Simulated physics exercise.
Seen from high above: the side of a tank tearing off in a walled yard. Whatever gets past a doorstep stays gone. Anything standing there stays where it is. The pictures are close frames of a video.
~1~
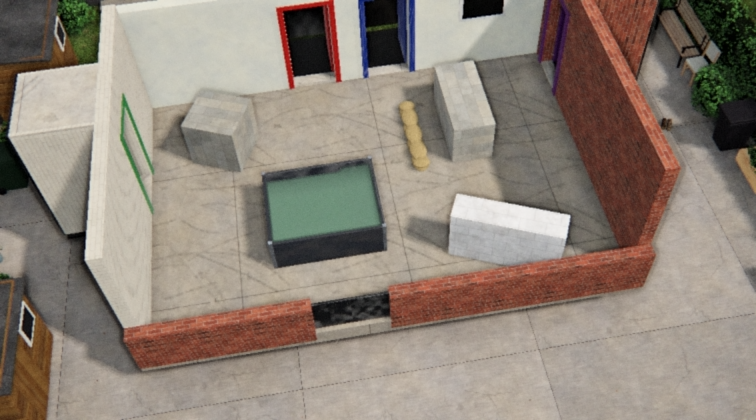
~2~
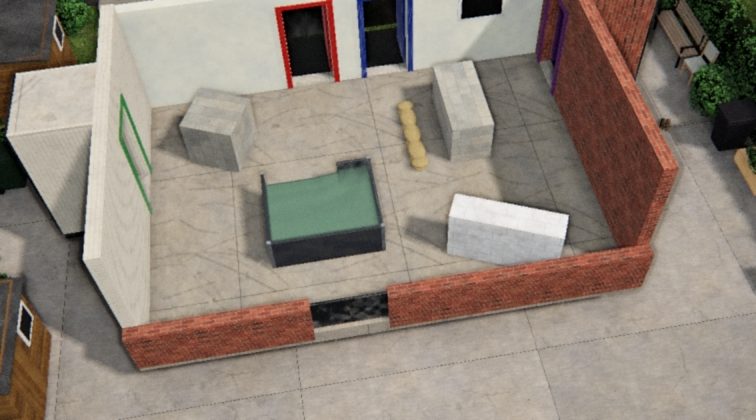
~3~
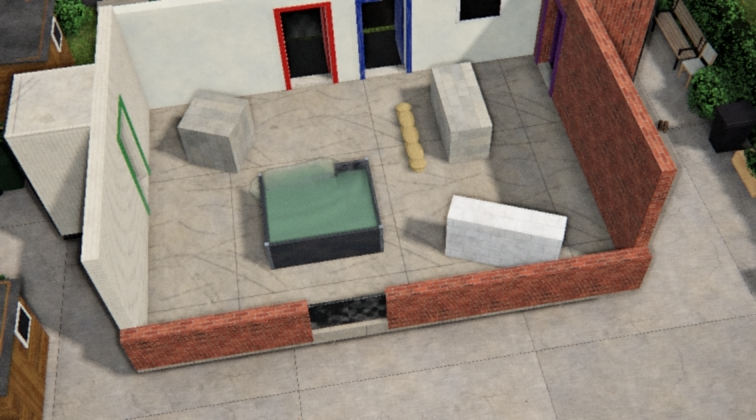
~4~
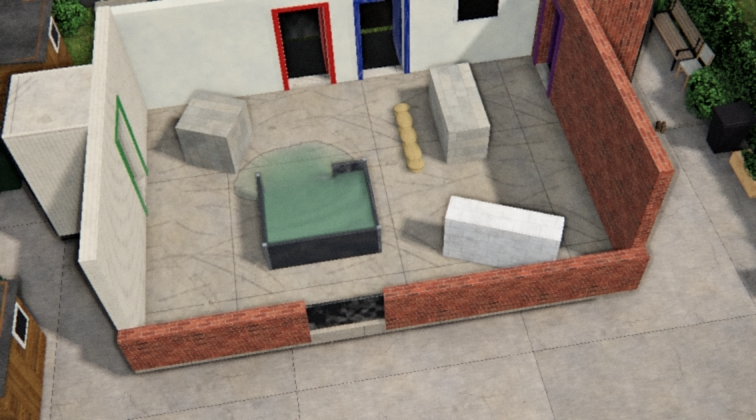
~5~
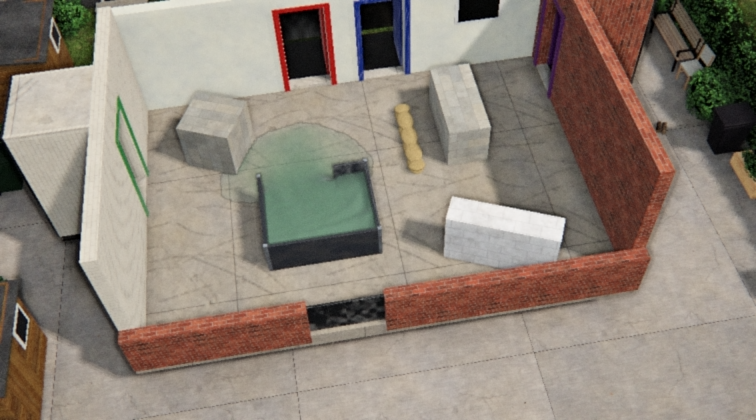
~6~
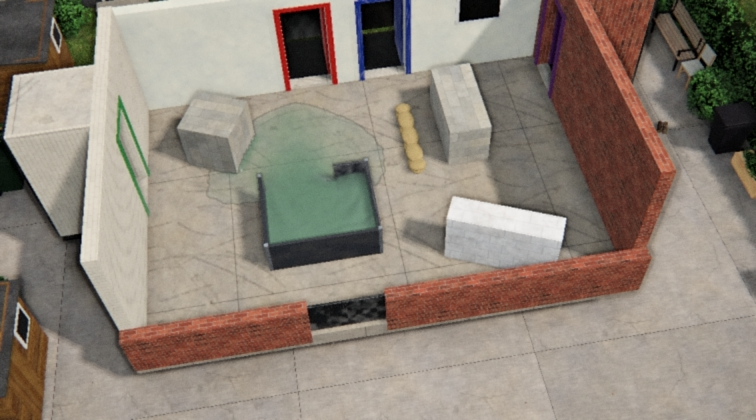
In a walled yard seen from high above, the far side of a dark tank of green water tore open, and the water poured out and spread across the paving behind it.
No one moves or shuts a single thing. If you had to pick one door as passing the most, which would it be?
I would pick the red door.
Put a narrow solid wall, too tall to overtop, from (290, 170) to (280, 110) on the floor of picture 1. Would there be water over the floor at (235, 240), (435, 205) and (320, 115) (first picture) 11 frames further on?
Note: Spot 1 unwetted; spot 2 unwetted; spot 3 inundated.
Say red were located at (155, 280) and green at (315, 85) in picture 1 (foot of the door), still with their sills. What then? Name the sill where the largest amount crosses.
The green door.
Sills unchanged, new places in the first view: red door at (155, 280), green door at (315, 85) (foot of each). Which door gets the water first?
Answer: The green door.
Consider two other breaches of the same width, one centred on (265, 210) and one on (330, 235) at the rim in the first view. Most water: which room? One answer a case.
I'd pick the green-painted one for the first case and the door marked blue for the second.
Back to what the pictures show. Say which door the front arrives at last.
Bringing up the rear is the purple-painted one.
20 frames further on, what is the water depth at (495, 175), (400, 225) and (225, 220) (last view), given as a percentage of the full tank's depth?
About 0, 0 and 2 percent, in that order.
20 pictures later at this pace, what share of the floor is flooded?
The answer is around 40 per cent.
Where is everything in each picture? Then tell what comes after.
The first picture shows the water tank at (322, 202) is whole and still.
In the second picture, water pours out on the water tank's far side and has run to a hidden place.
In the third picture, water pours out on the water tank's far side and has run to (331, 162).
In the fourth picture, the front is at (317, 144), out from the gap on the water tank's far side.
In the fifth picture, the front is at (303, 126), out from the gap on the water tank's far side.
In the sixth picture, water pours out on the water tank's far side and has run to (295, 106).
A moment on, water covers 20 % of the floor; blue door not reached, red door some in, purple door not reached, green door not reached.
Next, water covers 30 % of the floor; blue door a trickle in, red door a lot in, purple door not reached, green door a trickle in.
Then, water covers 40 % of the floor; blue door some in, red door a lot in, purple door not reached, green door some in.
Later, water covers 60 % of the floor; blue door some in, red door a lot in, purple door some in, green door some in.
In the end, water covers 90 % of the floor; blue door some in, red door a lot in, purple door some in, green door some in; the red door has let in the most.
